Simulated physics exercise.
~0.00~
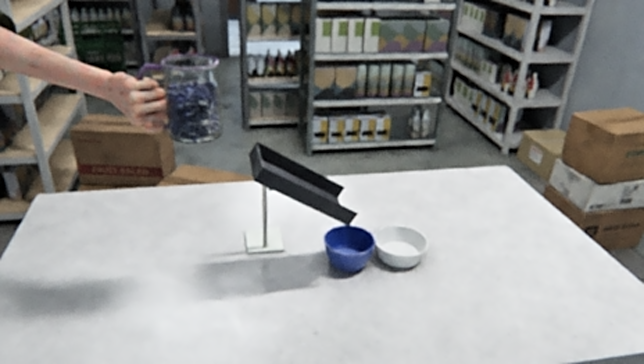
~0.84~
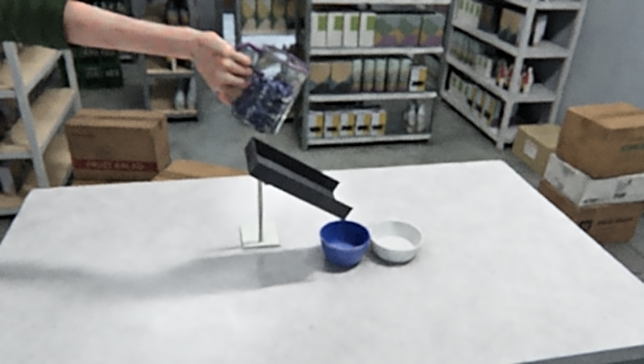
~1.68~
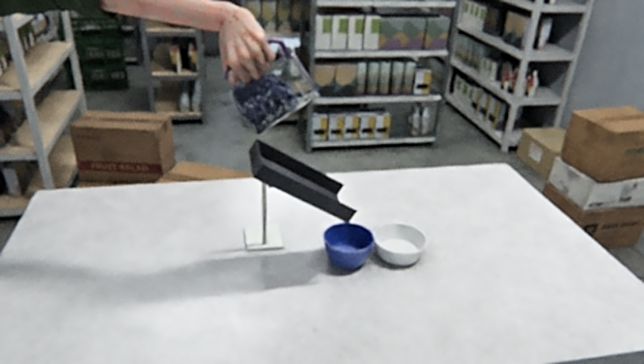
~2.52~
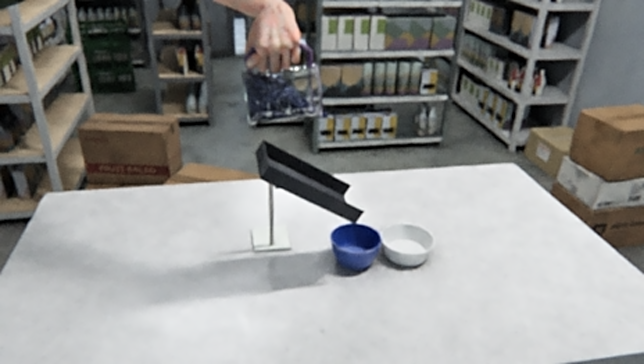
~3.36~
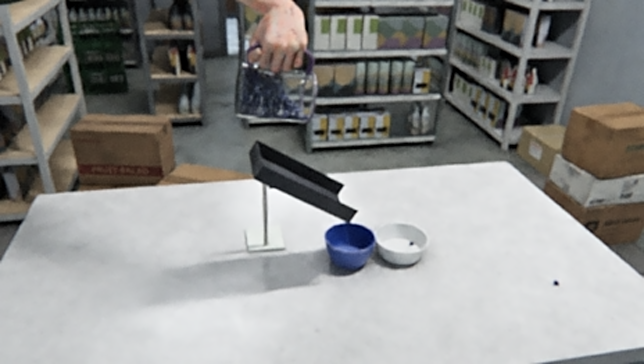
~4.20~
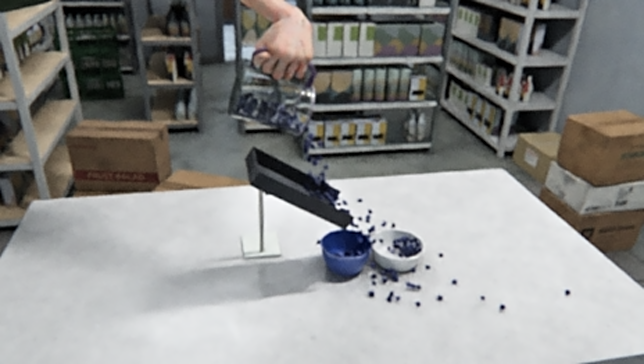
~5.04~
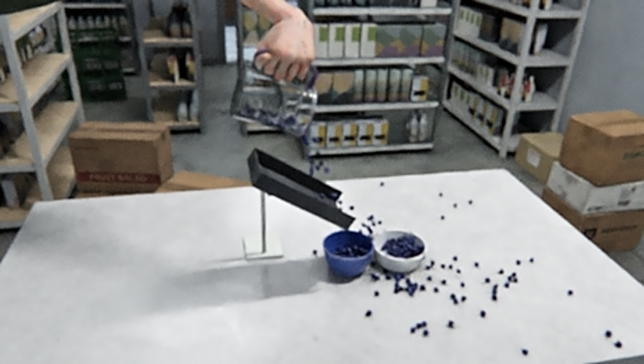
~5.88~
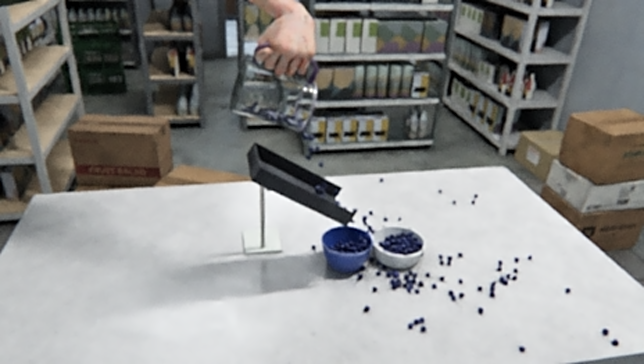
A hand holding a clear jug of dark blueberries enters from the left above a white table in a storeroom, seen from slightly above by a gently swaying camera. Below stand a dark sloping chute on a thin stand, a blue bowl at its lower end and a white dish to the right, with shelves and cardboard boxes behind. The hand carries the jug over the chute and tips it further. A few berries escape, then many pour down, bouncing across the table. Finally, berries lie in both bowls and scattered rightward, while a few remain in the tilted jug.
